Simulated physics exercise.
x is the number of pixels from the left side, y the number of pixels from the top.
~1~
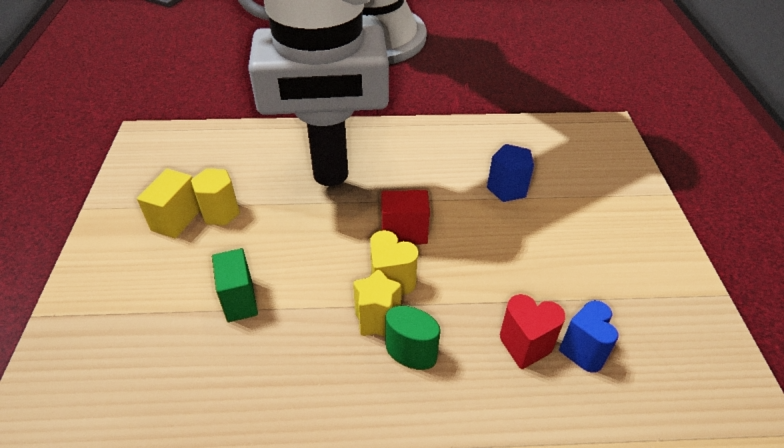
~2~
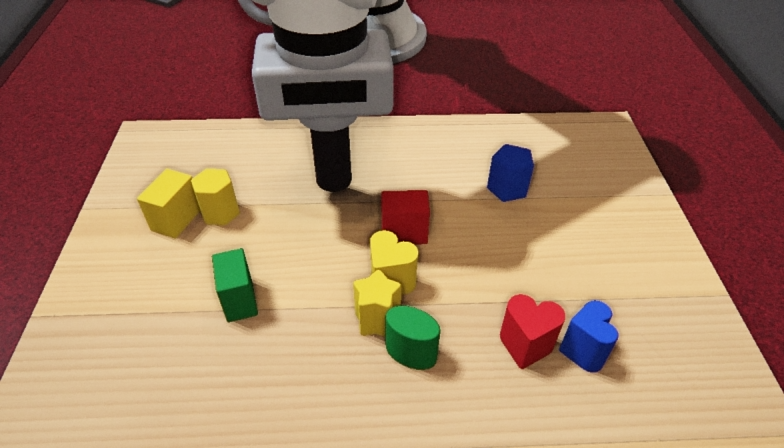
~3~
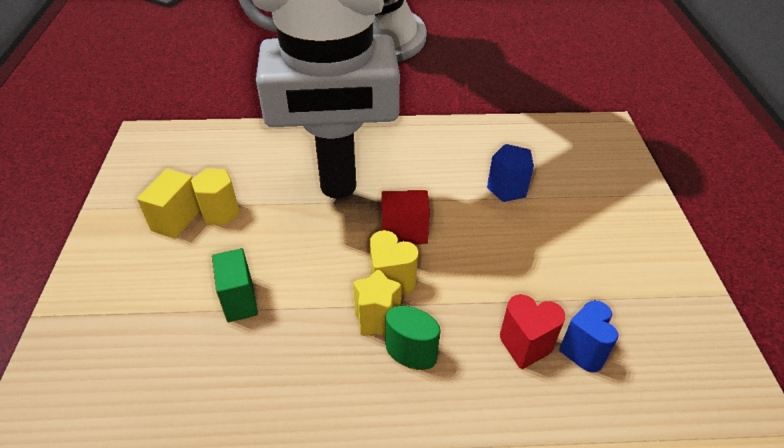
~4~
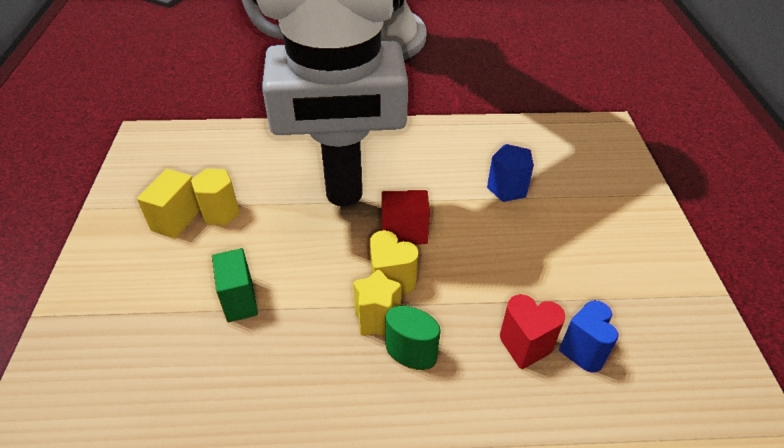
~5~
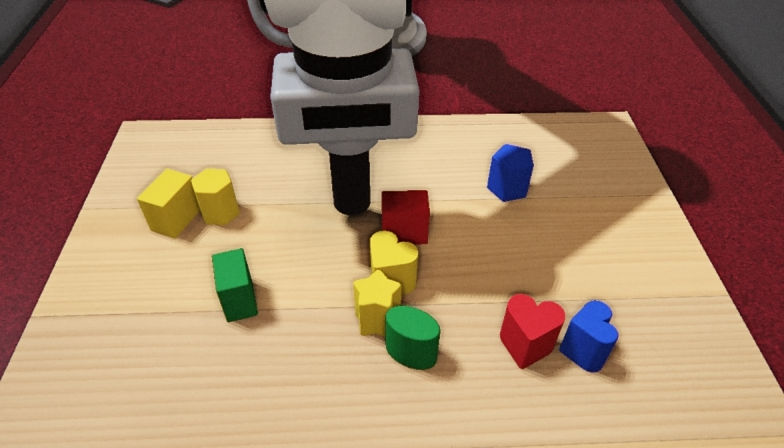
On a wooden table, a robot arm's black tool moves slightly forward and right among still blocks.
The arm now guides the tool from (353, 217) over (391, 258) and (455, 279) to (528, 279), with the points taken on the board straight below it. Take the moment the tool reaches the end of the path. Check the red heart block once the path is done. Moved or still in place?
At the moment the path ends, the red heart block still stands where it did.
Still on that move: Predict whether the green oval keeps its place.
That block is going to be left alone.
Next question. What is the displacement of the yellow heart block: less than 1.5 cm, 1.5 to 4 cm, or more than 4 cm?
The answer here is from 1.5 to 4 cm.
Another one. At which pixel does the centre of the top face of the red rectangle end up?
Near (431, 207).
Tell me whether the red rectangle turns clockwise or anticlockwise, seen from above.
From above, the turn goes anticlockwise.
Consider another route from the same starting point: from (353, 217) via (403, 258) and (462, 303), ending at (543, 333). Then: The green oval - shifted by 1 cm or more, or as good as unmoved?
It barely shifts, if at all.
The first path, step by step. One third of the way, tool at (392, 244); yellow star block at (372, 296); yellow heart block at (392, 262), turned 20° clockwise; red rectangle at (427, 207), turned 35° anticlockwise.
Two thirds of the way, tool at (458, 265); yellow star block at (369, 300); yellow heart block at (403, 276), turned 65° clockwise; red rectangle at (431, 207), turned 50° anticlockwise.
At the end, tool at (532, 265); yellow star block at (369, 300); yellow heart block at (403, 276), turned 65° clockwise; red rectangle at (431, 207), turned 50° anticlockwise; green oval still; red heart block still.
